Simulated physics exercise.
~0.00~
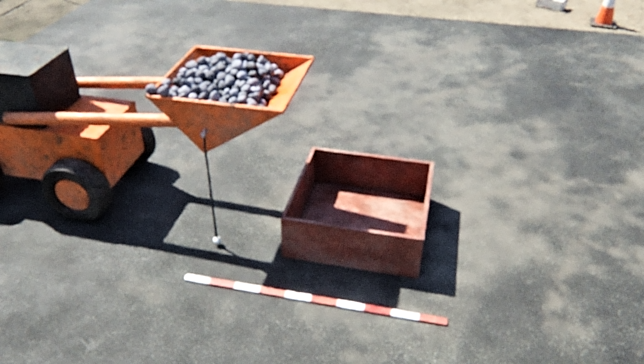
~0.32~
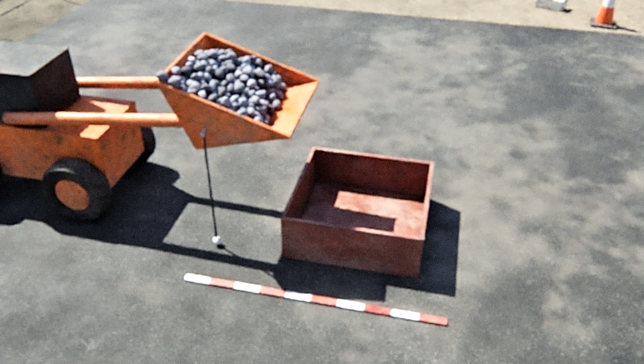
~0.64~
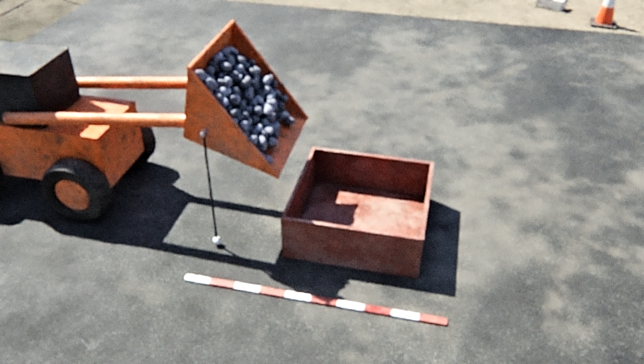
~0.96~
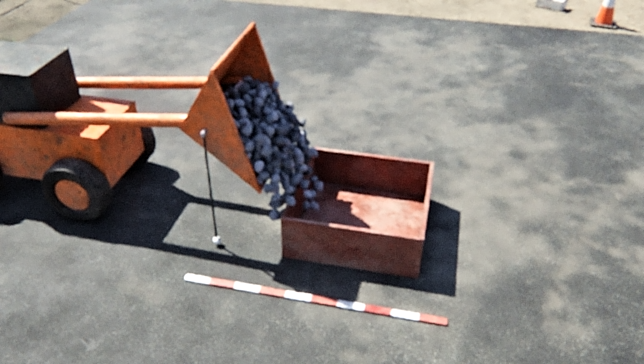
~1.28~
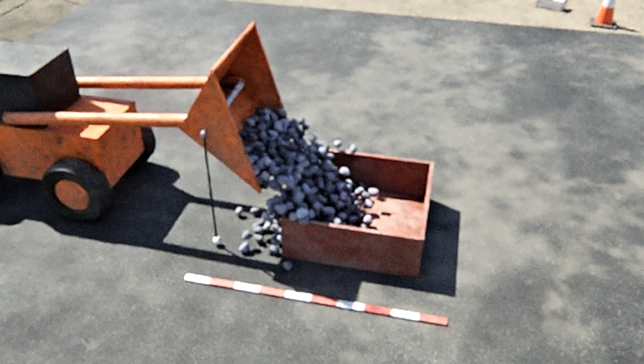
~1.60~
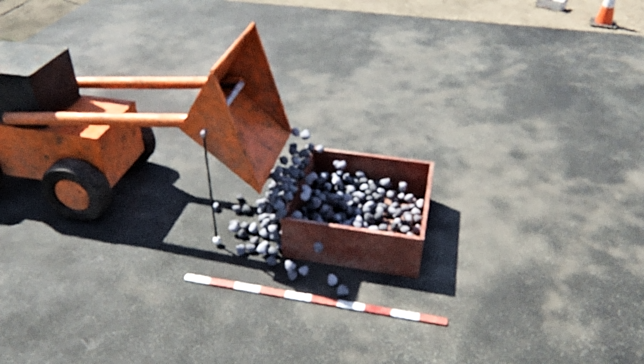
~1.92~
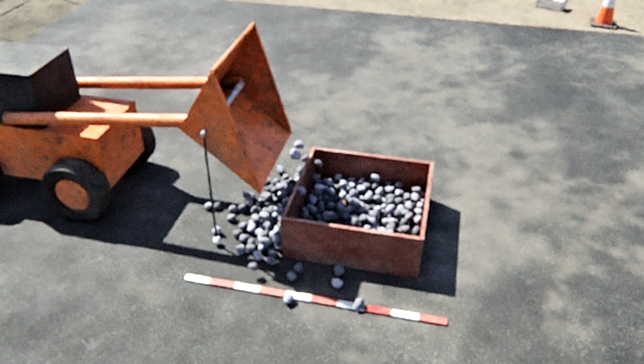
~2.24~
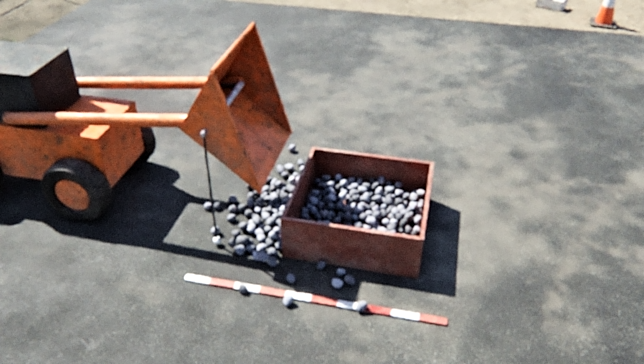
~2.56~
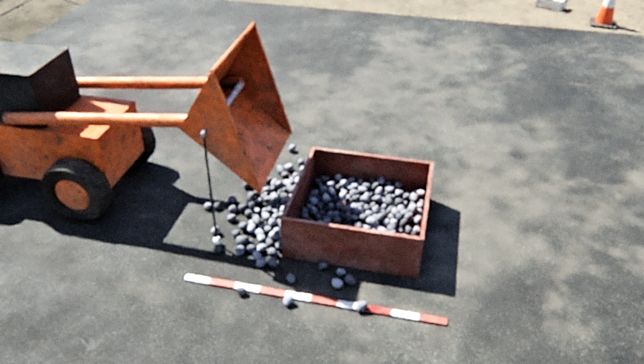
At the start, an orange loader on the left holds a raised bucket heaped with dark, rounded stones beside an open reddish box on sunlit pavement. The bucket tips forward to the right, and the stones shift toward its lower edge. As it tilts more steeply, they pour out in a thick stream, first over the near side of the box. Many tumble inside, while others drop short and scatter on the ground, a few reaching the red and white staff. The bucket ends empty and still tilted, with most stones in the box and a sizeable pile spilled beside it.
